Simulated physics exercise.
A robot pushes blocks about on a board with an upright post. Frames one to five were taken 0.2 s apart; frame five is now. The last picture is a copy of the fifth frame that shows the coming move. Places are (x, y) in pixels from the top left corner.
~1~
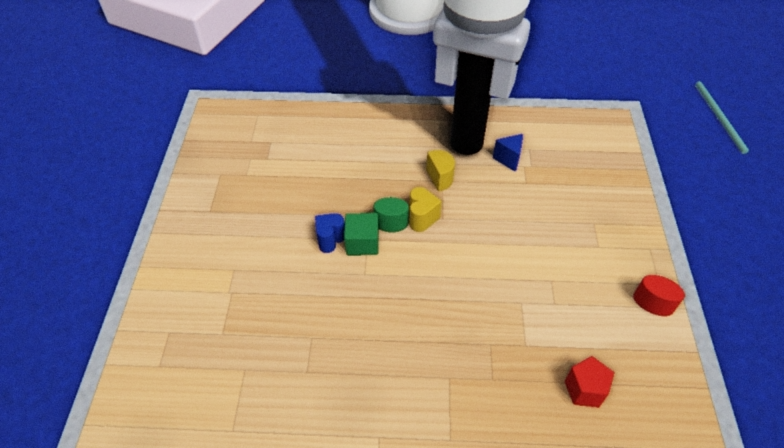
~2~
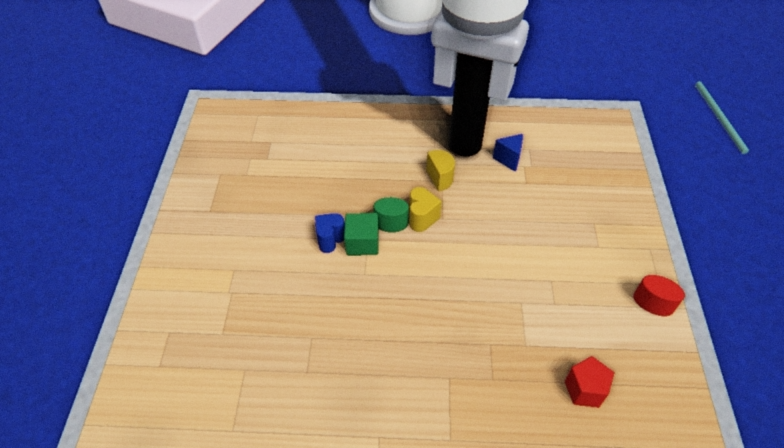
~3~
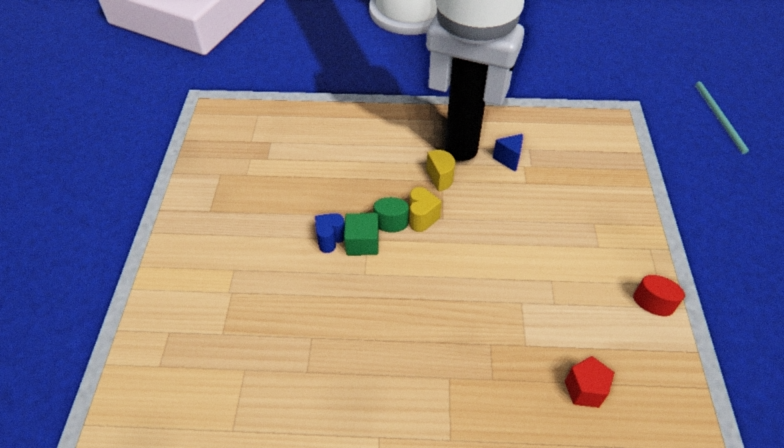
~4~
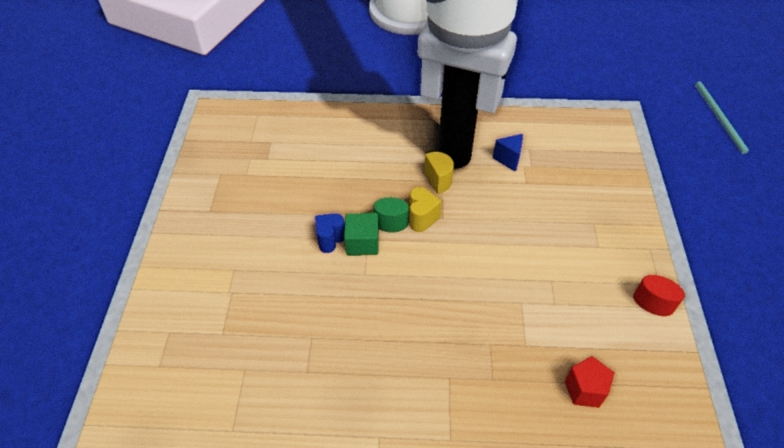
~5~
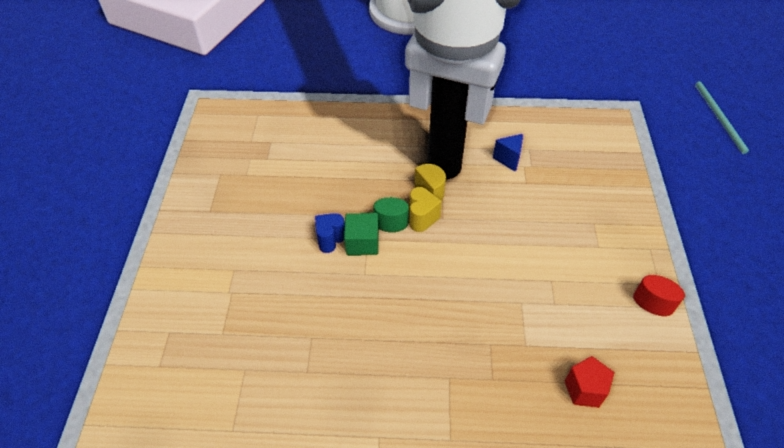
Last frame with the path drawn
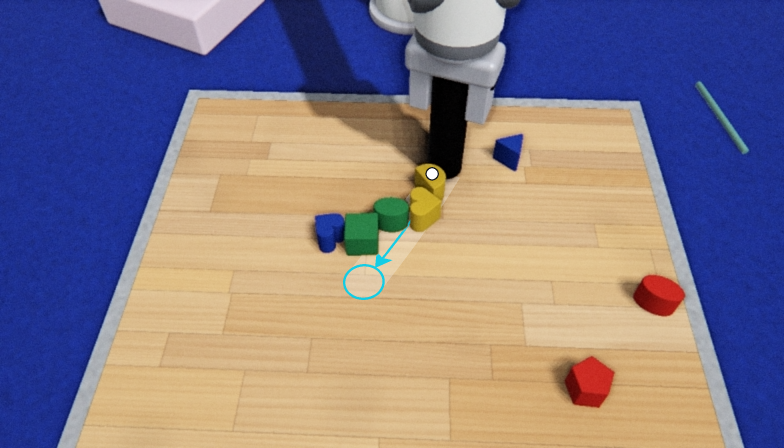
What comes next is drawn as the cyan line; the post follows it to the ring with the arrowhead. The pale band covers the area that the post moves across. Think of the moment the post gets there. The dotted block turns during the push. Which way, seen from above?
Looking down, it rotates anti-clockwise.
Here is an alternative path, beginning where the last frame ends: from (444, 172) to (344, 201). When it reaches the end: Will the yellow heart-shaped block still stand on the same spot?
No
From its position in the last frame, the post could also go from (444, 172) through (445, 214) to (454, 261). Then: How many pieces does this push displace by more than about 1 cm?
Displaced: Two.
The line goes from (444, 172) through (421, 206) and (395, 243) to (364, 282); the dot is on the yellow half-round block.
On the path given first. One third of the way, post at (421, 202); green oval at (387, 213), turned 70° clockwise; yellow heart-shaped block at (419, 236), turned 15° anticlockwise; yellow half-round block at (419, 214), turned 50° anticlockwise.
Two thirds of the way, post at (395, 238); blue heart-shaped block at (303, 228); green square block at (332, 236), turned 20° clockwise; green oval at (363, 237), turned 100° clockwise; yellow heart-shaped block at (422, 268), turned 75° anticlockwise; yellow half-round block at (402, 252), turned 85° anticlockwise.
At the end, post at (364, 277); blue heart-shaped block at (298, 226); green square block at (323, 237), turned 35° clockwise; green oval at (326, 271), turned 130° clockwise; yellow heart-shaped block at (424, 275), turned 110° anticlockwise; yellow half-round block at (394, 281), turned 150° anticlockwise.
